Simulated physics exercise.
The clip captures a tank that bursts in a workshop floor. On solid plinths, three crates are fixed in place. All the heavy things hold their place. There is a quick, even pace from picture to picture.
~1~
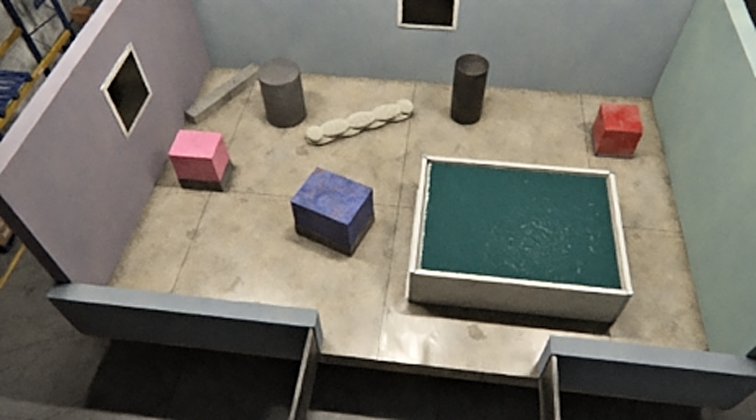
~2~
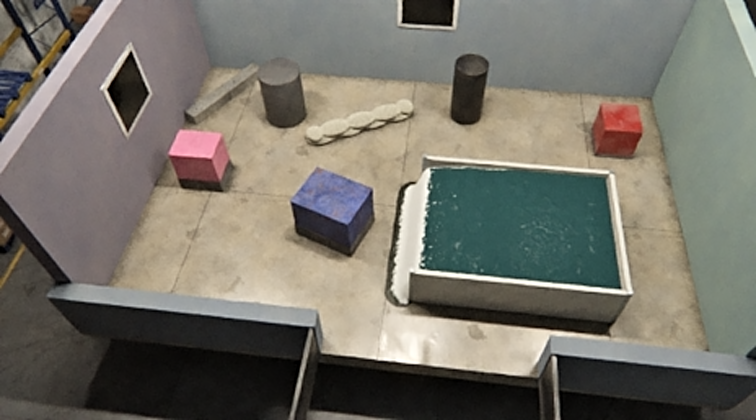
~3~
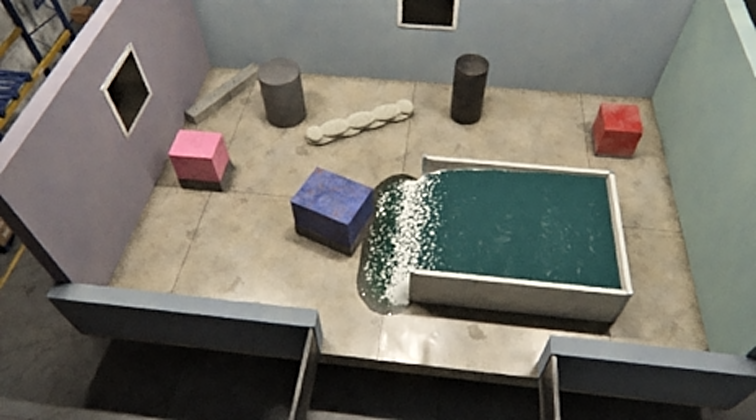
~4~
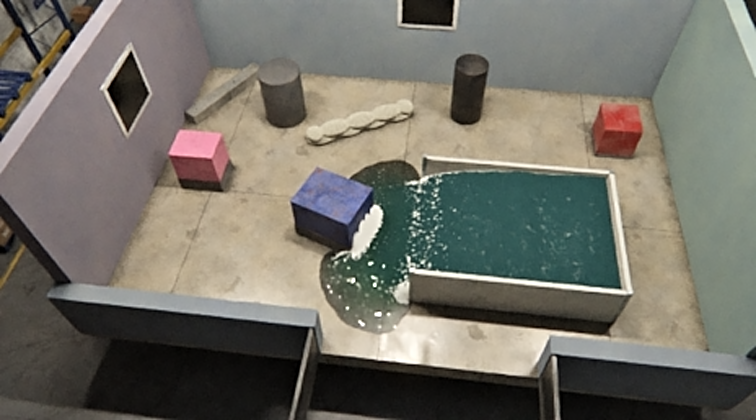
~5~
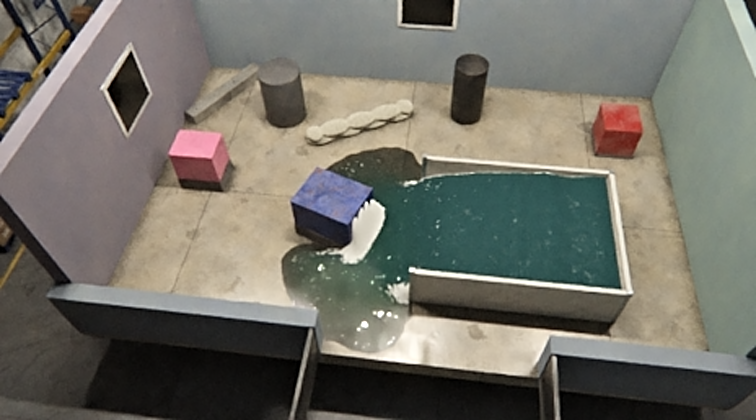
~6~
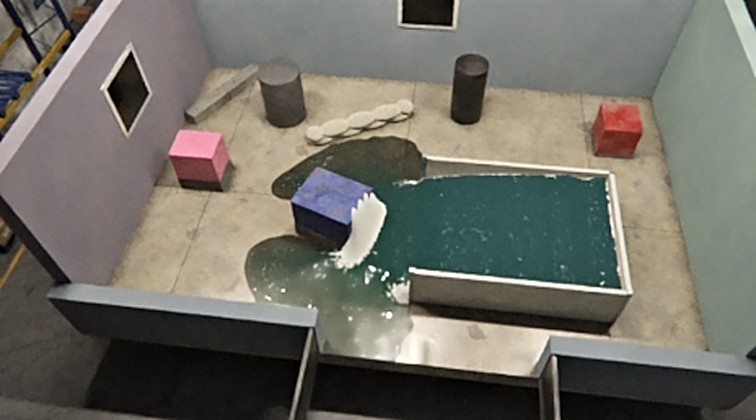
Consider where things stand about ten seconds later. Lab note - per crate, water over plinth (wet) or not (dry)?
At the end, blue crate: Reached. Pink crate: Reached. Red crate: Reached.
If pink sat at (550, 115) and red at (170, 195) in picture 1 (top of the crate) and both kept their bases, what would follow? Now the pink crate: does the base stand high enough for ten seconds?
The pink crate is left dry.
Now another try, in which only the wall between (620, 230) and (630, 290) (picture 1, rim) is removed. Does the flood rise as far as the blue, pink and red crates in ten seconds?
The blue one is not reached; the pink one is not reached; the red one is reached.
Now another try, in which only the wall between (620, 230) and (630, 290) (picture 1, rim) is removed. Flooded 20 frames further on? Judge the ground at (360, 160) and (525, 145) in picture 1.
Well, the first one's spared and the next one's sitting in a puddle.
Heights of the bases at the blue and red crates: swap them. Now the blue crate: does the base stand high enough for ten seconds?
The blue one gets flooded.
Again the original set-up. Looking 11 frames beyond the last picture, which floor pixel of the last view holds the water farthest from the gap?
Best guess: Near (205, 81).
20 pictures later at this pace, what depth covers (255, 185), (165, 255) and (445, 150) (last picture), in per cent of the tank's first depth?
In order: Roughly 10, 30 and 4 in a hundred.
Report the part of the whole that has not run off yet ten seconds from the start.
Roughly 82 per cent.
A moment on, water covers 35 % of the floor; the blue crate water round its plinth, the pink crate water round its plinth, the red crate not reached.
Next, water covers 45 % of the floor; the blue crate water round its plinth, the pink crate water round its plinth, the red crate not reached.
Then, water covers 60 % of the floor; the blue crate water round its plinth, the pink crate water round its plinth, the red crate not reached.
Later, water covers 75 % of the floor; the blue crate water round its plinth, the pink crate water round its plinth, the red crate water round its plinth.
In the end, water covers 90 % of the floor; the blue crate was topped, the pink crate was topped, the red crate was topped.
